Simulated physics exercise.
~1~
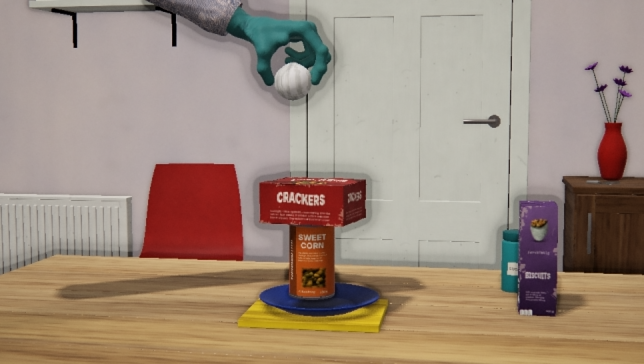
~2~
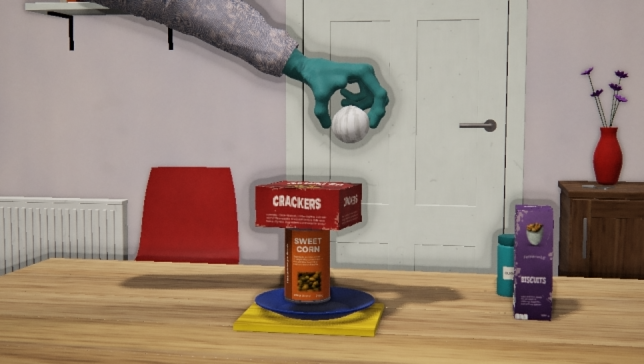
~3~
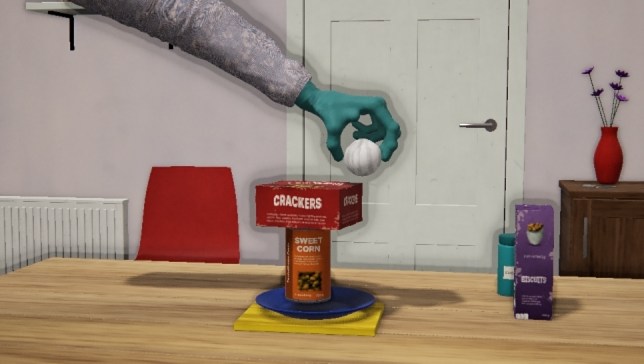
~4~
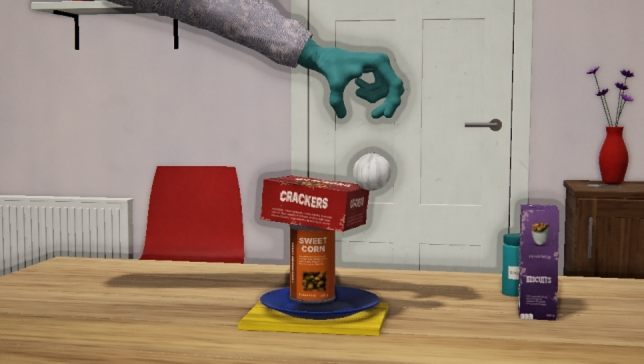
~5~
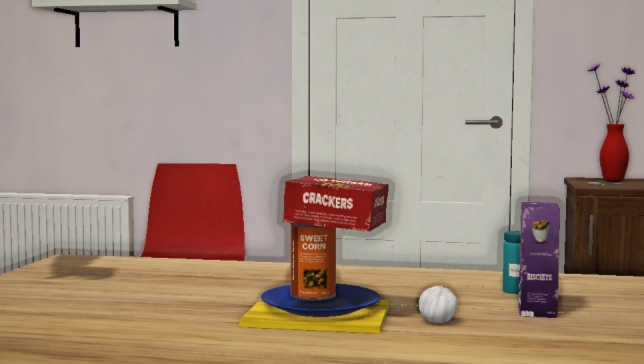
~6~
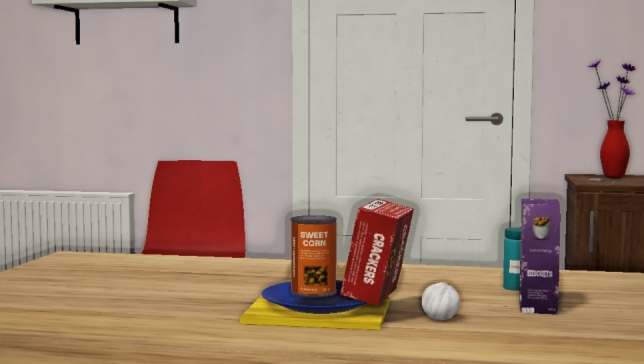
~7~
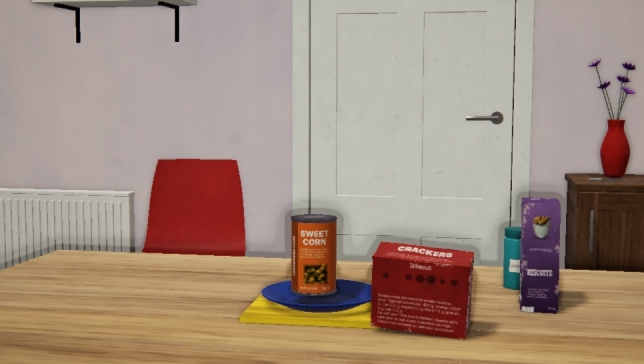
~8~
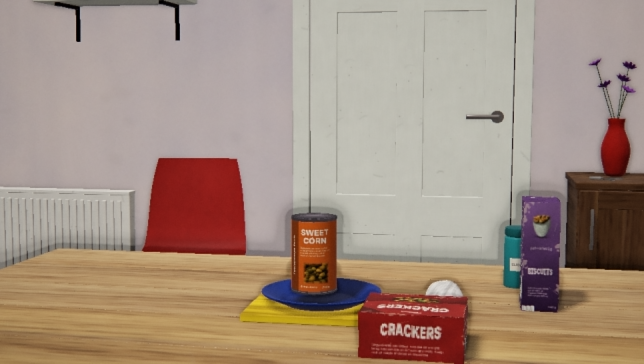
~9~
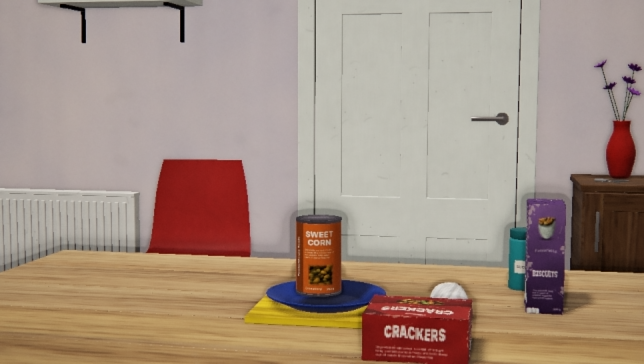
A teal-gloved hand in a grey sleeve holds a white onion above a wooden table, seen from the front by a slightly swaying camera, with a red chair and a pale door behind. Below it, a red crackers box rests on an orange sweet corn tin, on a blue plate and yellow board, while a turquoise shaker and purple carton stand at right. The hand lowers the onion to the box's right edge and lets go. The onion drops to the table, and the box tips, slides right and tumbles down. It ends lying in front of the onion, the tin still upright.
